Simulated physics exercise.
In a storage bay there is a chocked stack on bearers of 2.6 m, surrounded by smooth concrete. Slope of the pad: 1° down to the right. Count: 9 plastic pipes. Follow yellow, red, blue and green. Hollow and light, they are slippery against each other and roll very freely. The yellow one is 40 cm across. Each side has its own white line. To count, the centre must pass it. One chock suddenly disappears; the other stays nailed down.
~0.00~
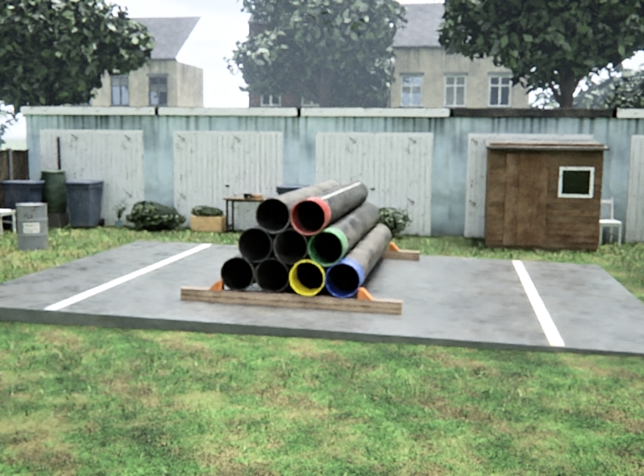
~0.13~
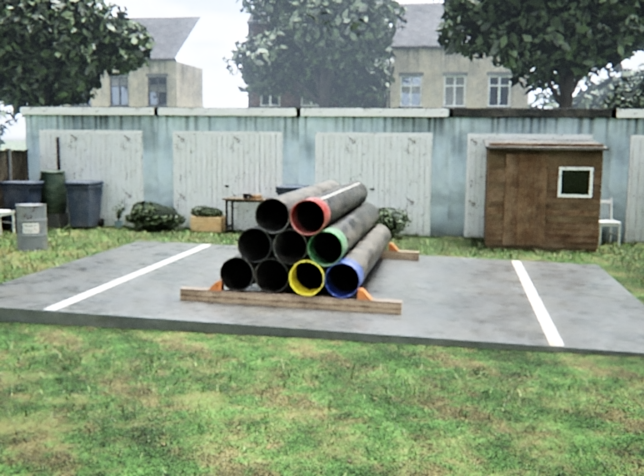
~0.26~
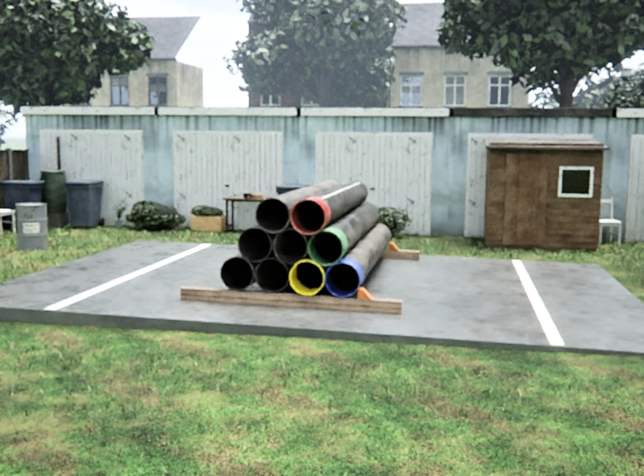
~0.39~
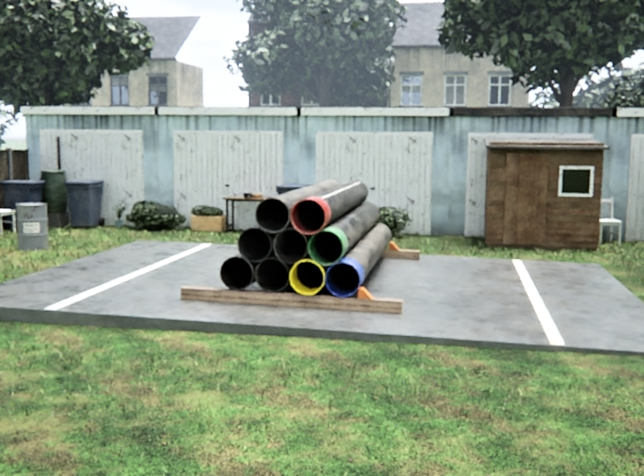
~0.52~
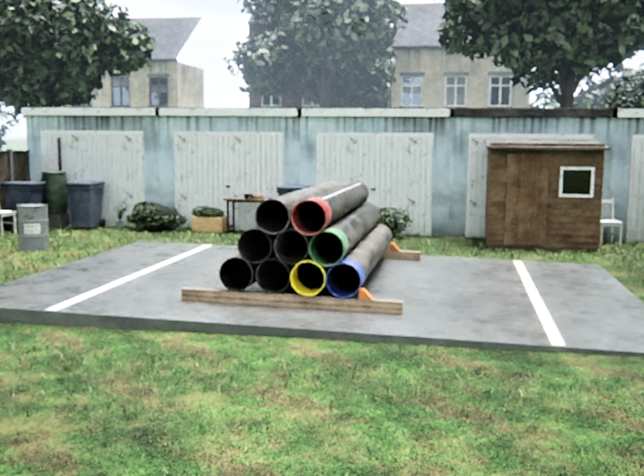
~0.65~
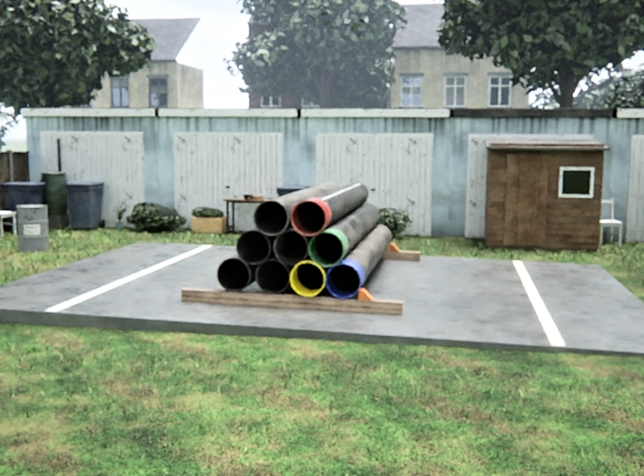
Stacked black pipes with coloured rims staying almost still on a concrete pad as the left orange chock disappears.
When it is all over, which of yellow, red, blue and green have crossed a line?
In the end yellow fails to pass a line, red fails to pass a line, blue fails to pass a line and green fails to pass a line.
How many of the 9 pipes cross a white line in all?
It comes to 2.
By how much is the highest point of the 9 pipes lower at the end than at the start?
Roughly 35 cm.
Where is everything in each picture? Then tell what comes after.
Yellow at (307, 278), red at (308, 217), blue at (342, 281), green at (325, 249); both chocks in; lines at (87, 294) and (548, 325); the pad slopes 1° down to the right; 4 of the 9 form the bottom row, in the first frame.
Yellow at (306, 279), red at (308, 217), blue at (342, 281), green at (325, 249), in the second frame.
Yellow at (307, 278), red at (308, 217), blue at (342, 280), green at (325, 249); left chock gone, in the third frame.
Yellow at (307, 278), red at (308, 217), blue at (342, 280), green at (325, 248), in the fourth frame.
Yellow at (308, 279), red at (309, 218), blue at (343, 281), green at (326, 249), in the fifth frame.
Yellow at (307, 279), red at (309, 218), blue at (343, 281), green at (326, 250); lines at (88, 295) and (549, 325), in the sixth frame.
After 2.2 s, yellow is on the bearers, 110 cm from the bearers' right end; red is up on others, 110 cm from the bearers' right end; blue is on the bearers, 65 cm from the bearers' right end; green is up on others, 85 cm from the bearers' right end; 0 over a line so far.
After 4.3 s, red is up on others, 105 cm from the bearers' left end, rolling left; no change for yellow, blue, green; 1 over a line so far.
After 6.6 s, red is on the bearers, 70 cm from the bearers' left end; no change for yellow, blue, green; 2 over a line so far.
At rest (9.3 s), yellow is on the bearers, 105 cm from the bearers' right end; red is on the bearers, 70 cm from the bearers' left end; blue is on the bearers, 65 cm from the bearers' right end; green is up on others, 85 cm from the bearers' right end; 2 over a line so far.
